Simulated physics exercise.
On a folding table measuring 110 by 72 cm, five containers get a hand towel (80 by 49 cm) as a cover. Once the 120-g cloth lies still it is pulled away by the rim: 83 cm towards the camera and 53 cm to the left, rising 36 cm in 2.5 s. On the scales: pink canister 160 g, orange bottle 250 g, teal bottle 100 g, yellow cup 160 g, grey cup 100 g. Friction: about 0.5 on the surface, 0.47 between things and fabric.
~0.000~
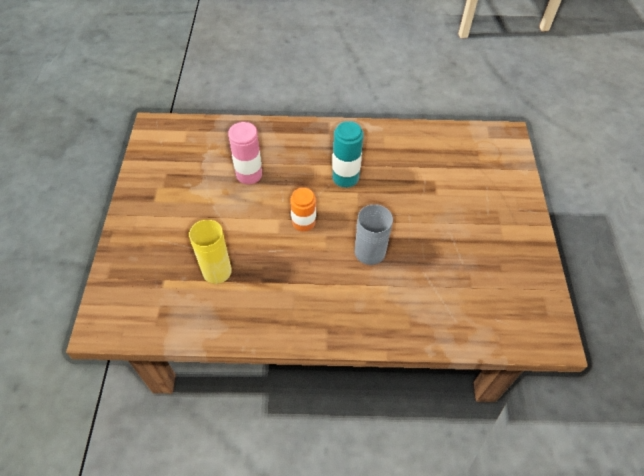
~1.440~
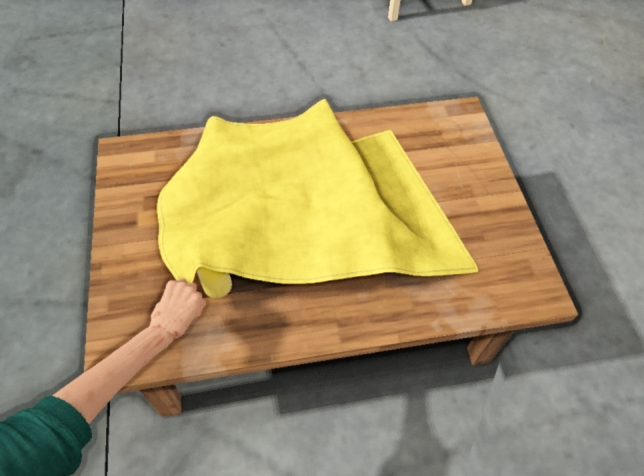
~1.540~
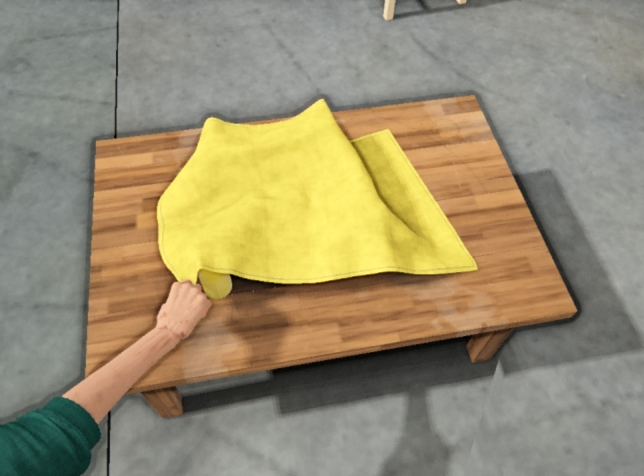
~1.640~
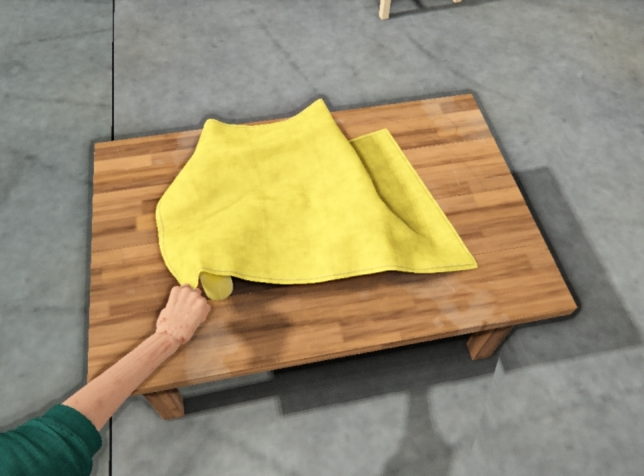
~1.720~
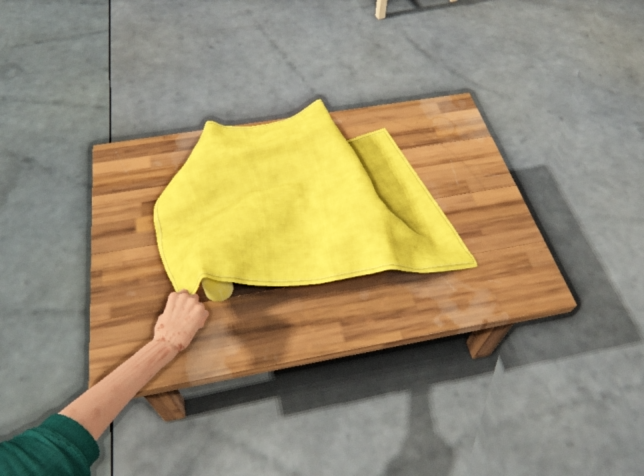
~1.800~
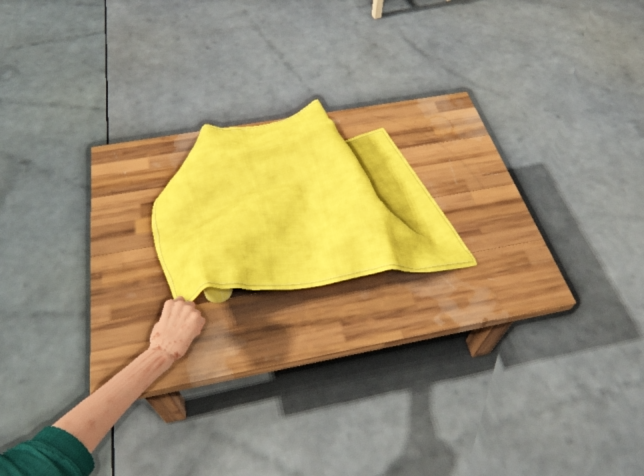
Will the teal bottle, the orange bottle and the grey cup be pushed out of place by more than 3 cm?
Result: Teal bottle moves, orange bottle keeps its place, grey cup moves.
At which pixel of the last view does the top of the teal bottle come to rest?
Around (280, 188).
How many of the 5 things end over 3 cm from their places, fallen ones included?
3 of them.
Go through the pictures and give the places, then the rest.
Grey cup (375, 218), 14 cm tall; orange bottle (303, 196), 10 cm tall; pink canister (243, 132), 16 cm tall; teal bottle (349, 130), 17 cm tall; yellow cup (206, 233), 16 cm tall, in the first picture.
Hand towel corners (197, 167) (390, 130) (478, 272); grip (184, 299), in the second picture.
Hand towel corners (199, 168) (388, 130); grip (189, 300), in the third picture.
Hand towel corners (198, 171) (386, 129); grip (188, 304), in the fourth picture.
Hand towel corners (191, 173) (384, 129); grip (186, 310), in the fifth picture.
Hand towel corners (186, 179) (383, 128) (477, 265); grip (182, 317), in the sixth picture.
By 2.4 s, middle of the hand towel at (267, 253); teal bottle on its side, 12 cm off its start, grey cup 7 cm off its start, yellow cup 10 cm off its start.
By 2.9 s, middle of the hand towel at (180, 430); grey cup on its side, 21 cm off its start, teal bottle on its side, 12 cm off its start, yellow cup on its side, 26 cm off its start.
By 3.5 s, middle of the hand towel at a place out of view; grey cup over the edge, teal bottle on its side, 12 cm off its start at (280, 188), yellow cup over the edge.
By 4.0 s, middle of the hand towel at a place out of view; grey cup over the edge, teal bottle on its side, 12 cm off its start, yellow cup over the edge.
By 4.8 s, middle of the hand towel at a place out of view; grey cup over the edge, teal bottle on its side, 12 cm off its start at (280, 188), orange bottle 0 cm off its start at (288, 200), yellow cup over the edge.
